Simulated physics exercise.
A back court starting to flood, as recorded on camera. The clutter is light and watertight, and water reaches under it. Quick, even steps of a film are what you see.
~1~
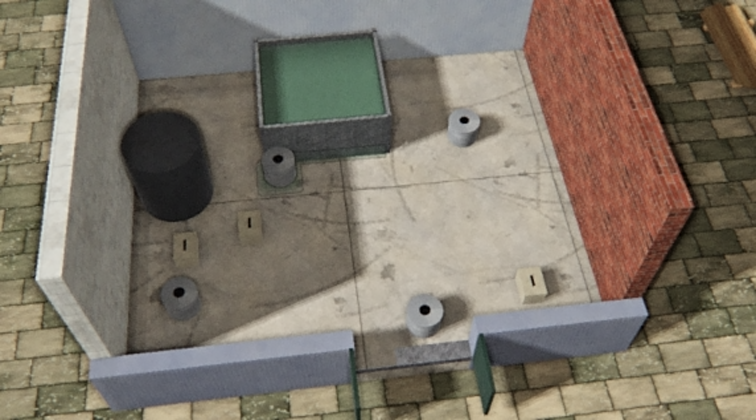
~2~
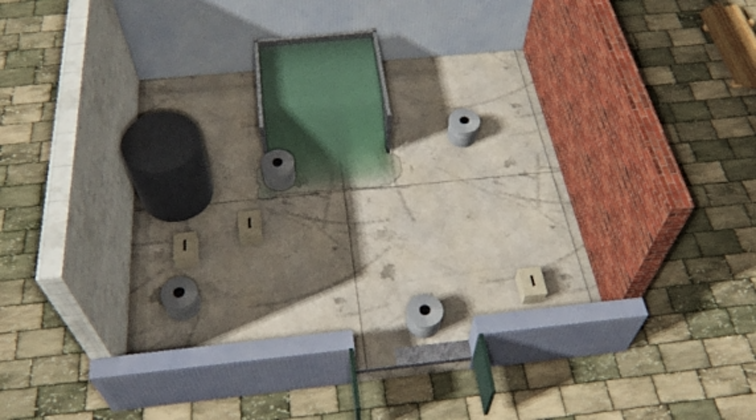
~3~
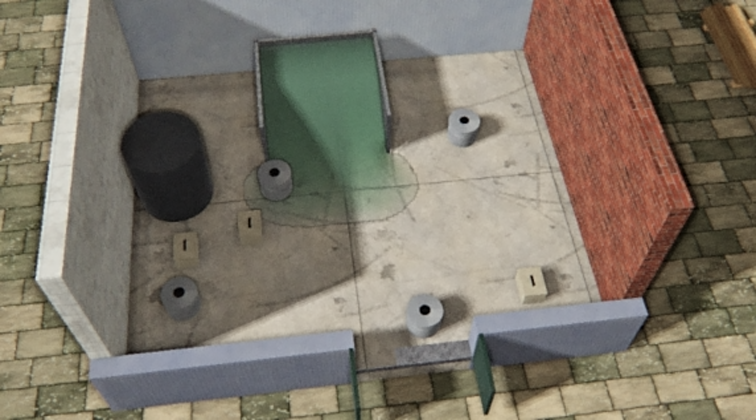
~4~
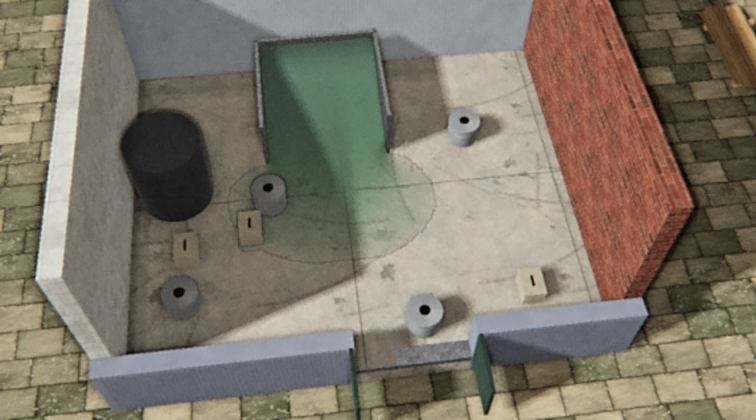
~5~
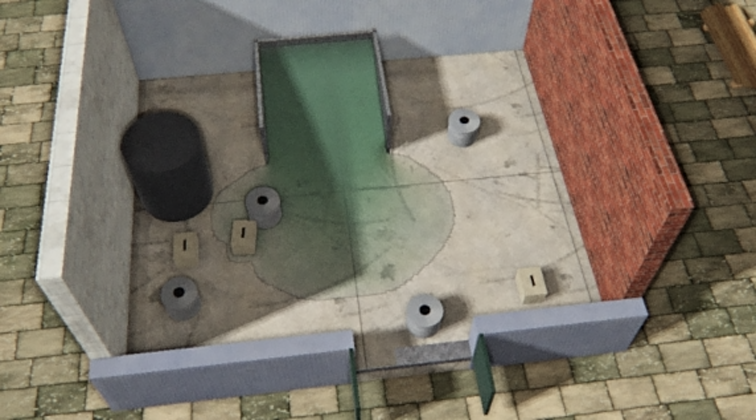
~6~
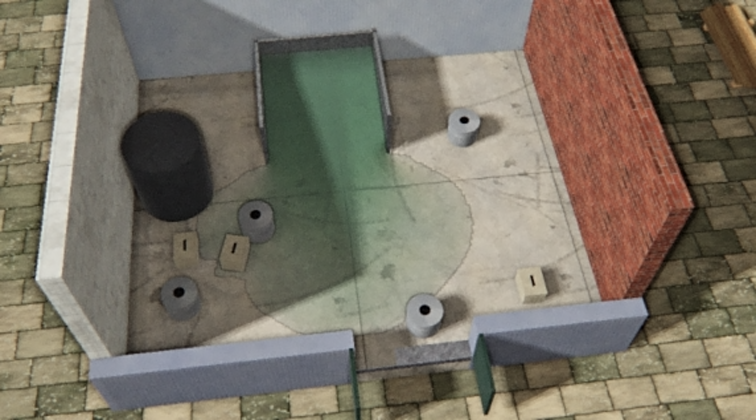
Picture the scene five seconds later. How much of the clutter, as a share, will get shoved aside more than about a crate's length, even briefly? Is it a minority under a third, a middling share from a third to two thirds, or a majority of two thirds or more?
A majority of two thirds or more.
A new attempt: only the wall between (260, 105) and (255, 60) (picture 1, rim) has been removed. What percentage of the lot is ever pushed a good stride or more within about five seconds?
Estimate: Some 60 per cent.
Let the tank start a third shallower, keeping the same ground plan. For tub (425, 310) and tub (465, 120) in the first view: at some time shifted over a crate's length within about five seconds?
Here's the rundown: Made it that far, then came up short.
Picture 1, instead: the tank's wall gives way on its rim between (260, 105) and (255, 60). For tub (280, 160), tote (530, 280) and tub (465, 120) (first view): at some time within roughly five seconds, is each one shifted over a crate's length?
Lab note - in sequence: Made it that far; never that far; never that far.
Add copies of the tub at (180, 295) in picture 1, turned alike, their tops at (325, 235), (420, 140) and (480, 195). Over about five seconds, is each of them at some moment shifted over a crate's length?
One after the other: That far or more, less than that, moved that far.
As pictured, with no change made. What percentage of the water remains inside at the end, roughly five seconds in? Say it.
Around 70 in a hundred.
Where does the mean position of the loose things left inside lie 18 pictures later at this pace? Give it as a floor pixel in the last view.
About (288, 237).
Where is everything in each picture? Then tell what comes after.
In the first frame, a tub at (278, 159), on the bottom; a tote at (249, 223) rests on the ground; 0 of 7 have shifted.
In the second frame, a tub at (278, 162), on the bottom, close to its start; a tote at (249, 223) rests on the ground; 1 of 7 have shifted.
In the third frame, a tub at (274, 173) rests on the ground, close to its start; a tote at (249, 223) rests on the ground; 1 of 7 have shifted.
In the fourth frame, a tub at (268, 188), afloat, a stride from its start; a tote at (249, 223) rests on the ground; 1 of 7 have shifted.
In the fifth frame, a tub at (263, 201), afloat, a stride from its start; a tote at (243, 233), on the bottom, close to its start; 2 of 7 have shifted.
In the sixth frame, a tub at (256, 215) floats, a stride from its start; a tote at (234, 248) rests on the ground, a stride from its start; 2 of 7 have shifted.
A moment on, 2 of 7 are well off their spots; 1 afloat.
Next, 6 of 7 are well off their spots; 5 afloat.
Later, 5 of 7 are well off their spots; 5 afloat.
In the end, 3 of 7 are well off their spots, and 6 have been at some point; 5 afloat.
